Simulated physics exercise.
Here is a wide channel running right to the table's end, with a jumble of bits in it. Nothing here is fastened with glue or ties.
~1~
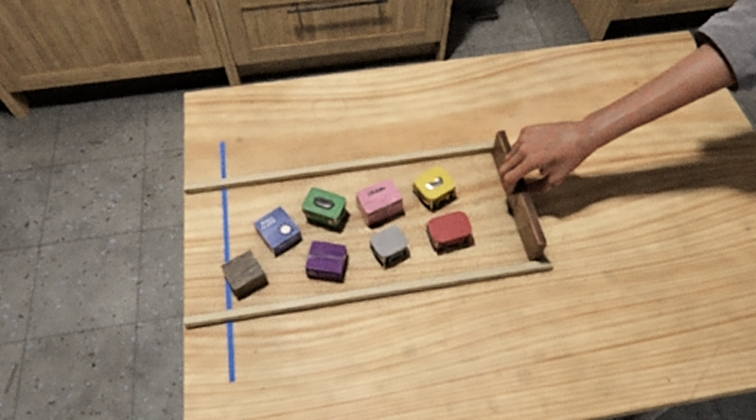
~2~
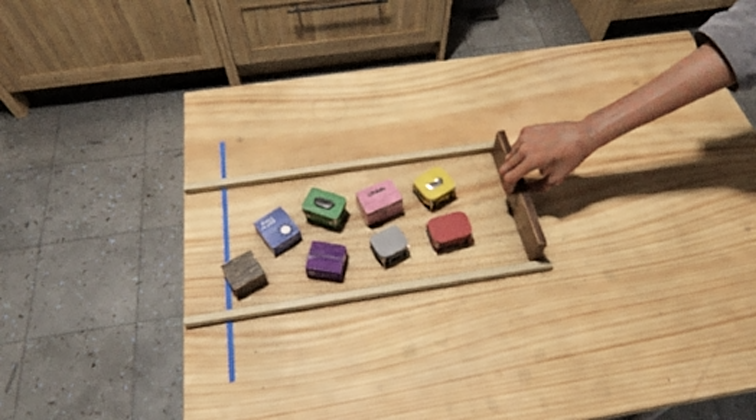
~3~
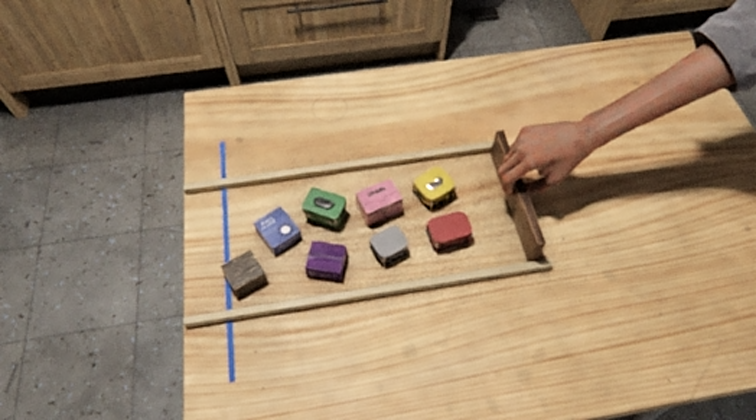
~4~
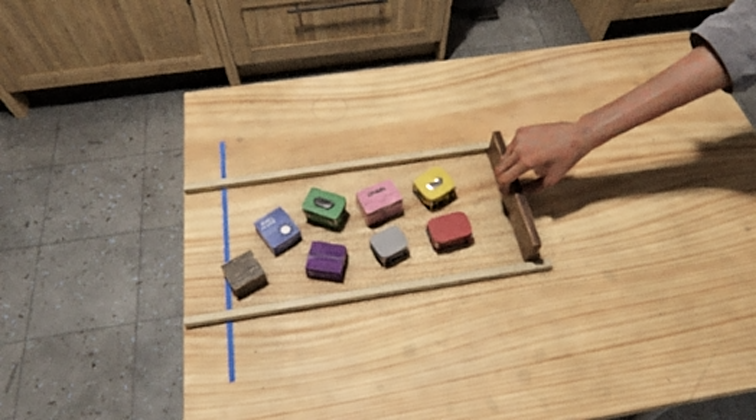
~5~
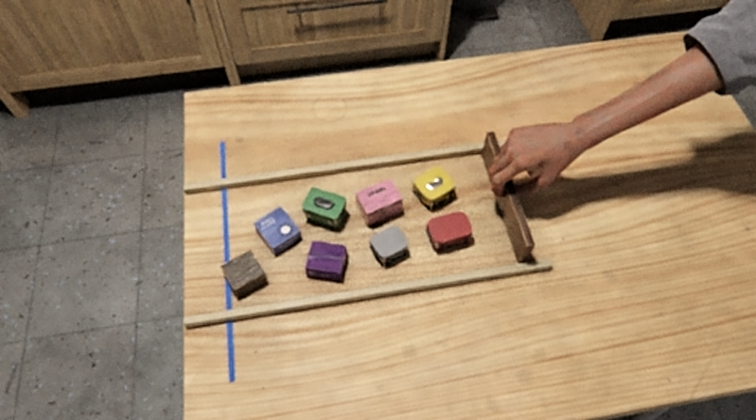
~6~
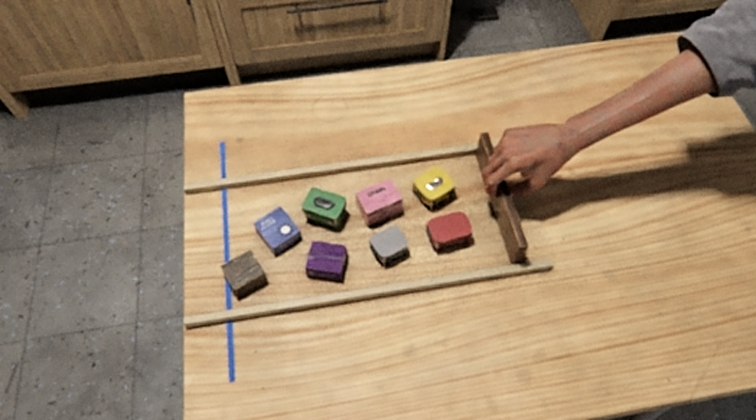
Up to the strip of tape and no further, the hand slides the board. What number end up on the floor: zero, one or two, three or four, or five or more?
Well, more than four drop off the table this time.
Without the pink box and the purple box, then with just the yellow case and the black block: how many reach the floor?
The counts: 4 and 4.
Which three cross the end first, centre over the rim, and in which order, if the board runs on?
Black block, green case, blue box.
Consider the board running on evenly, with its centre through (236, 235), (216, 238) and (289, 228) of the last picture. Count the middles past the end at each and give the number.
Per position: 6 / 6 / 1.
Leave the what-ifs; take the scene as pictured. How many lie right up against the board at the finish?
It touches 2.
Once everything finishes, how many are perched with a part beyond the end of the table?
Looks like 0 of them.
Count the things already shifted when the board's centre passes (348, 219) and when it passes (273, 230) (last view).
Respectively 8 and 8.
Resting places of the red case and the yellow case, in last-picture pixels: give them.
Reading them off: First (205, 266); then (207, 215).
A little later, none off yet; black block at rest near (244, 273); blue box shifted a little near (263, 240); purple box shifted about its own width near (305, 269).
When it is over, the number that fall off is five or more; down, grey case, pink box, green case, purple box, blue box and black block.
